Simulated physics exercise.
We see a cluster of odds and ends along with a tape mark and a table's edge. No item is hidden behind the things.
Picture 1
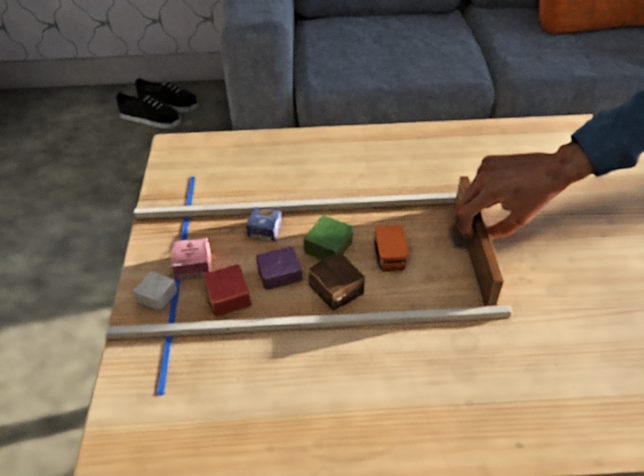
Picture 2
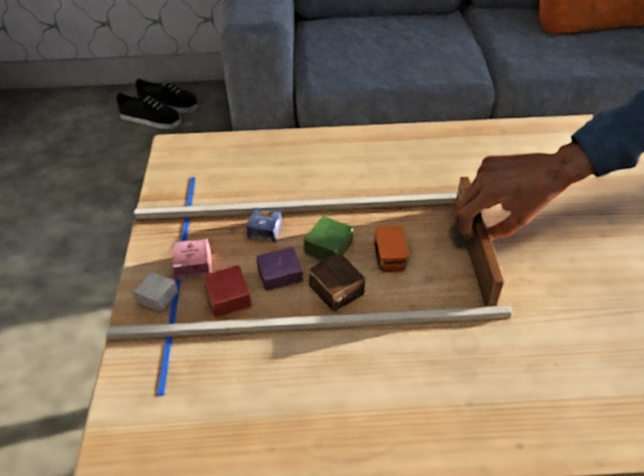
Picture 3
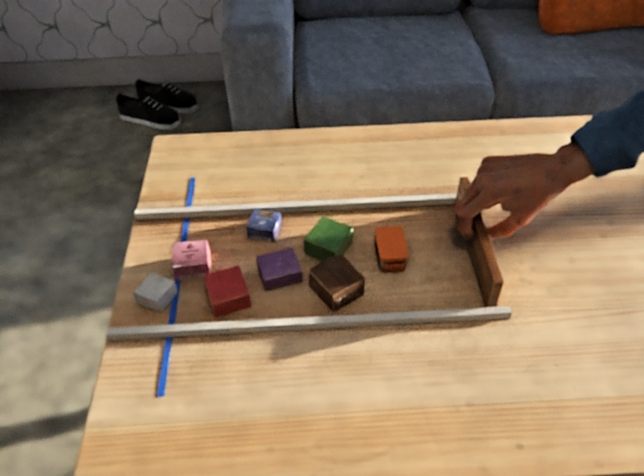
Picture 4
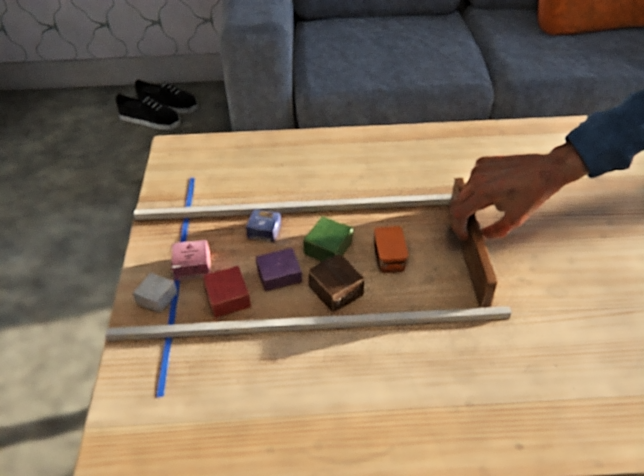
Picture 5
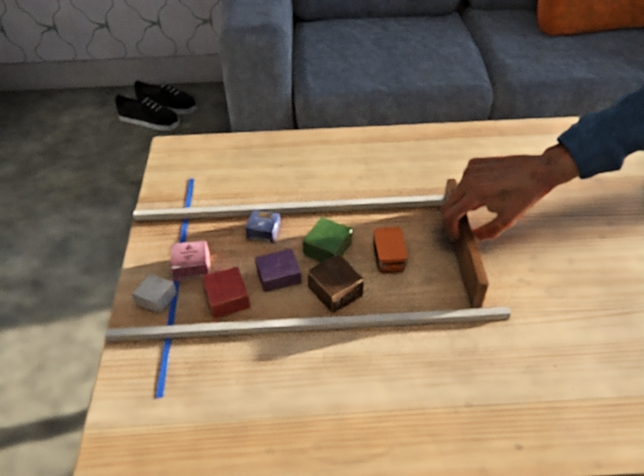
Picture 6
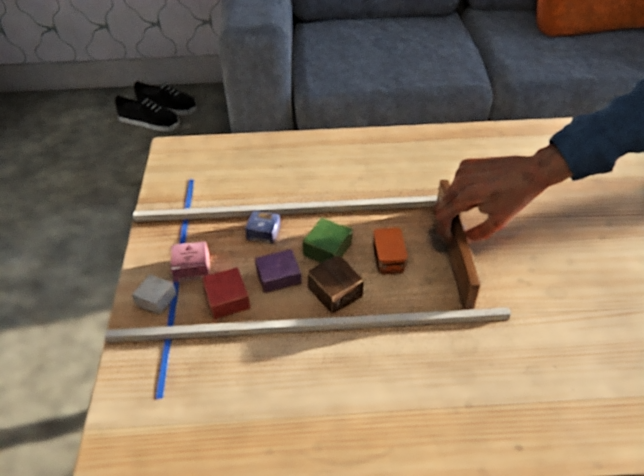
The clip opens on a wooden table where small coloured blocks and boxes sit between two rails, with a blue tape line at left and a hand gripping a wooden board at right. The hand stays nearly still, then slides the board slightly left, while the blocks barely move.
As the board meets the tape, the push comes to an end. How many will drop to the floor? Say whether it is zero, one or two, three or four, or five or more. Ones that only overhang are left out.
It is three or four.
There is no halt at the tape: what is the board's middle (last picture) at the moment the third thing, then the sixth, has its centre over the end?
At (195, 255) for the third, at (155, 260) for the sixth.
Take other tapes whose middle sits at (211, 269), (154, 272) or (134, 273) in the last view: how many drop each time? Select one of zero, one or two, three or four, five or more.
In order of the three spots, it's one to two, then five or over, then more than four.
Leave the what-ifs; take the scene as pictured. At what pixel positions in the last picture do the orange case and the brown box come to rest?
Final pixels, roughly: (164, 261) for the first, (142, 302) for the other.
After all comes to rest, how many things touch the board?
It's 2 of them.
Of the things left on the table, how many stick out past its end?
2.
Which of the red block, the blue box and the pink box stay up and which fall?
The red block leaves the top. The blue box leaves the top. The pink box leaves the top.
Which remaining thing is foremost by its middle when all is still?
That is the purple block.
A little later, none off yet; white block at rest near (155, 295); pink box at rest near (190, 262); red block at rest near (226, 293).
Next, none off yet; white block moving near (146, 293); pink box shifted a little near (176, 260); red block shifted about its own width near (182, 302).
When it is over, the number that fall off is three or four; down, blue box, red block, pink box and white block.
